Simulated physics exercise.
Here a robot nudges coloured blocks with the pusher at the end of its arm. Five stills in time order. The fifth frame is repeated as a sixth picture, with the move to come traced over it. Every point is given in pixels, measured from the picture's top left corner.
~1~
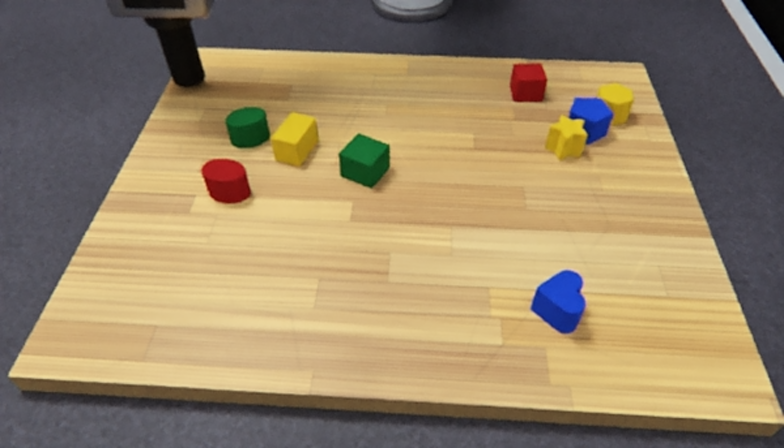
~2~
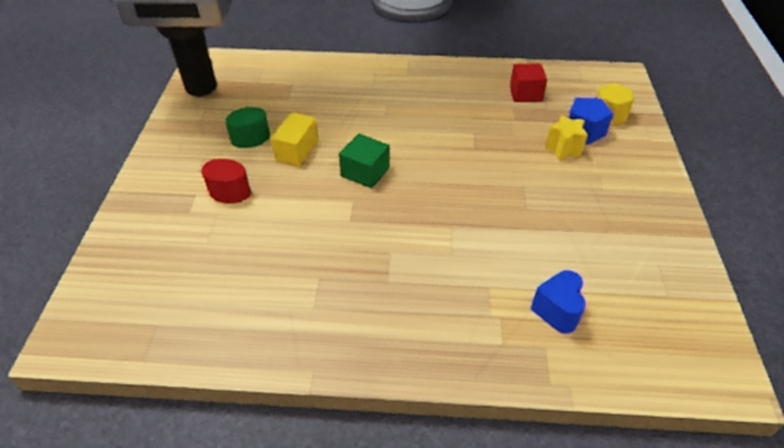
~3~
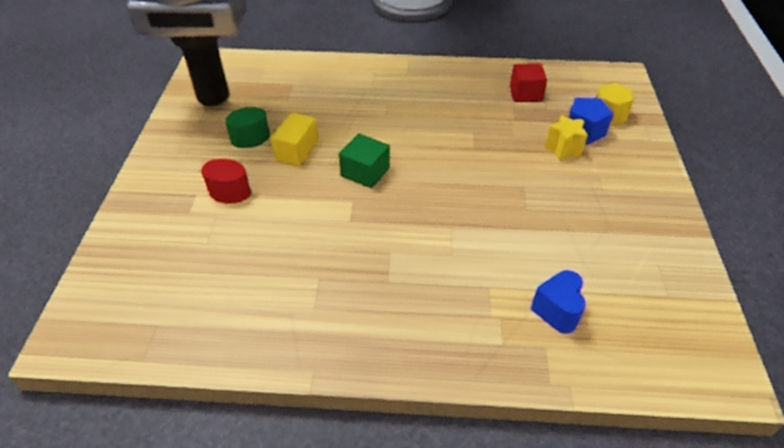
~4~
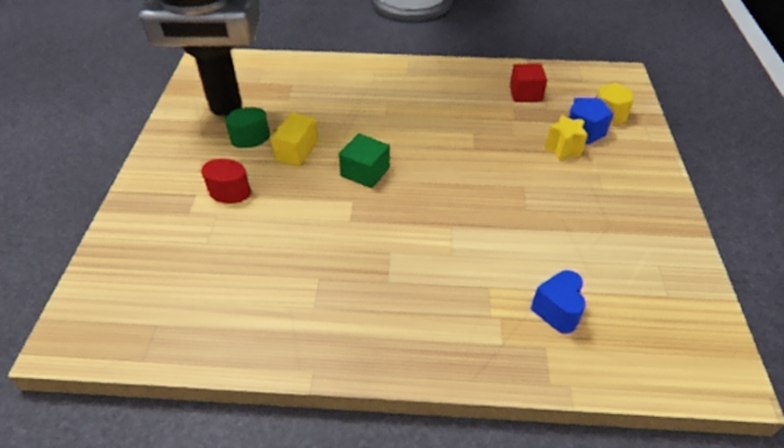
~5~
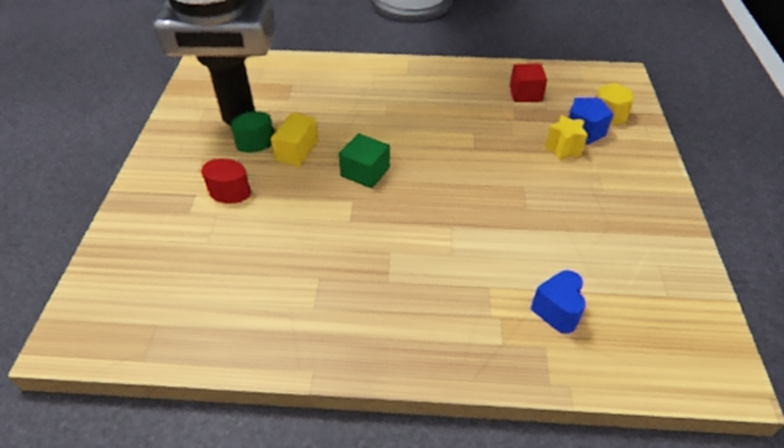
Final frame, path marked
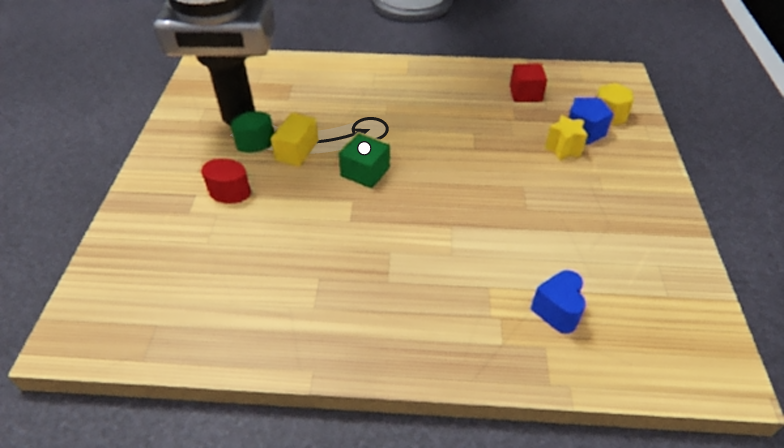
A robot's black pusher slid down and slightly right from the wooden board's upper left corner, then nudged the green round block a tiny bit toward the yellow one, while the other blocks stayed put.
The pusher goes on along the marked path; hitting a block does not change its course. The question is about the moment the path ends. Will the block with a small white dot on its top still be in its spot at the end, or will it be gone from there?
That block ends up displaced.
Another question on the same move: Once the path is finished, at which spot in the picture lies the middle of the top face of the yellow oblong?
It sits at (336, 138).
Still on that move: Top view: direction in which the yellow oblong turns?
Seen from overhead, it turns clockwise.
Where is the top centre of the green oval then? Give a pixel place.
It should be at about (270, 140).
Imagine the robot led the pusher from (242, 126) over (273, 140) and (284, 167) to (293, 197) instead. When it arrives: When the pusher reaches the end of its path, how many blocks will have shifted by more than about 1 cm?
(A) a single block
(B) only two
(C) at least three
That would be B.
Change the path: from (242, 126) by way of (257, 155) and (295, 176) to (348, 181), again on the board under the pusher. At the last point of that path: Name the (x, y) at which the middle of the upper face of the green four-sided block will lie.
By then it is at (386, 144).
Drawn move, from (242, 126) via (280, 140) and (326, 141), ending at (370, 129); the dot is on the green four-sided block.
The first path, step by step. One third of the way, pusher at (278, 129); green oval at (270, 138), turned 35° clockwise; yellow oblong at (308, 132), turned 30° anticlockwise.
Two thirds of the way, pusher at (326, 130); green oval at (271, 139), turned 35° clockwise; yellow oblong at (332, 138), turned 40° clockwise; green four-sided block at (368, 151).
At the end, pusher at (370, 119); red oval still; green oval at (271, 139), turned 35° clockwise; yellow oblong at (336, 138), turned 45° clockwise; green four-sided block at (371, 153).
